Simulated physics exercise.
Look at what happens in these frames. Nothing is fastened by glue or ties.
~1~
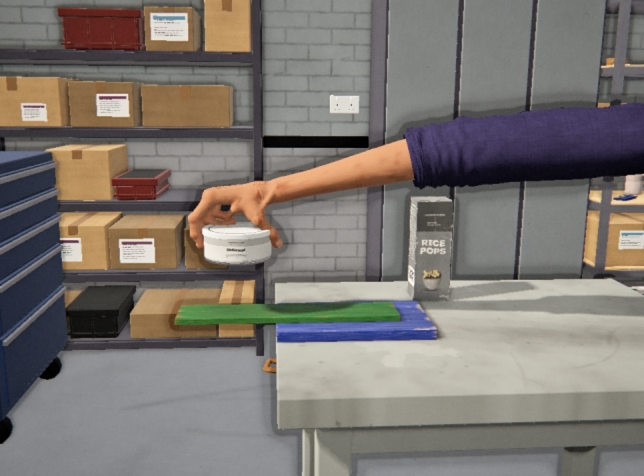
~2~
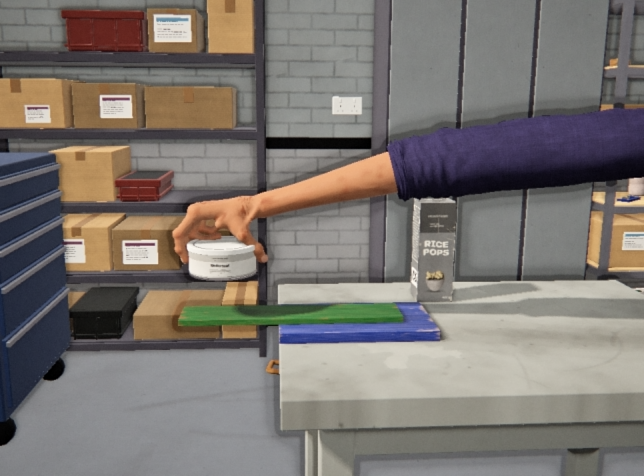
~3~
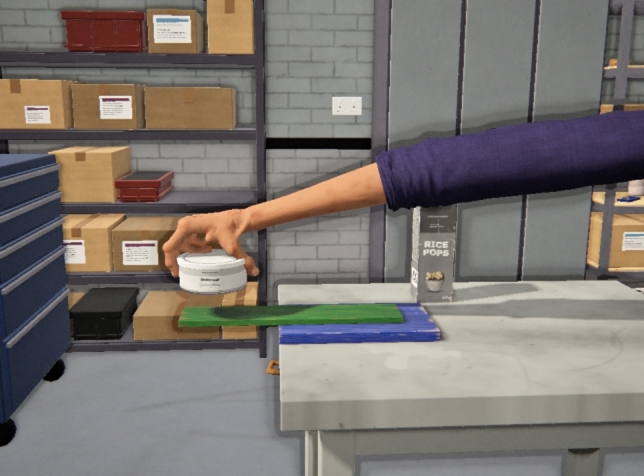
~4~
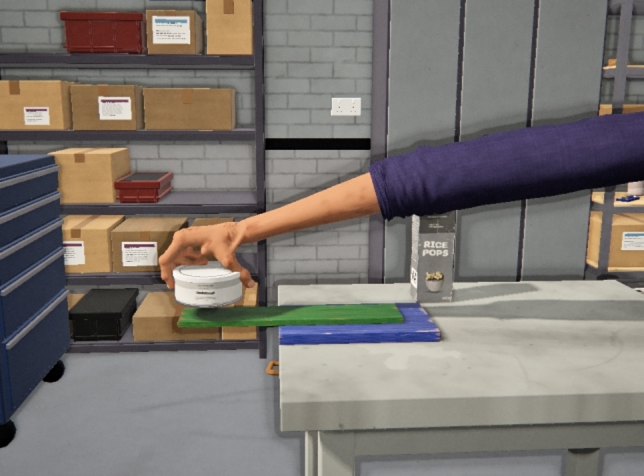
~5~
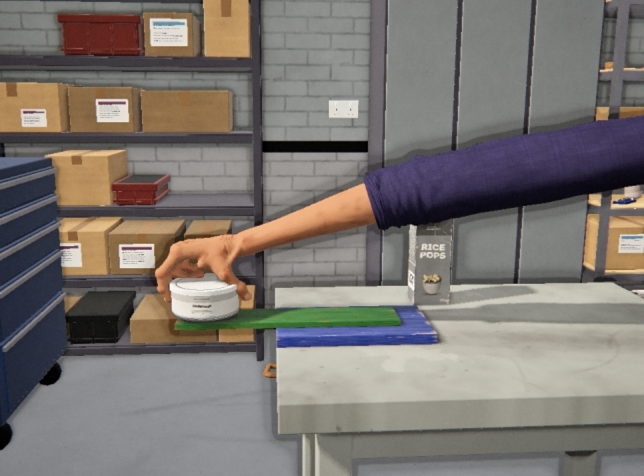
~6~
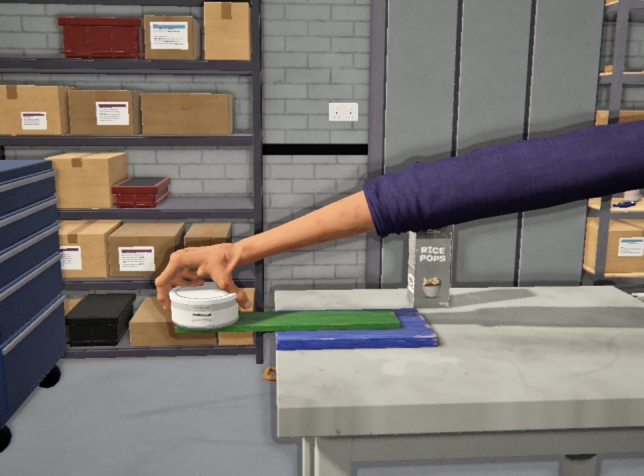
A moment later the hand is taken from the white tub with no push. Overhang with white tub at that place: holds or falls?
The overhang fails.
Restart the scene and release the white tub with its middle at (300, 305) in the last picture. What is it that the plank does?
Outcome: Stable.
Then, 0.40 s past the last view, white tub now down on the floor or falling; green plank on its side.
Then, 0.60 s past the last view, green plank now down on the floor or falling.
Then, 0.90 s past the last view, things are still on the move.
Finally, down on the floor or falling, white tub and green plank; the other 2 still in place. The plank comes down.
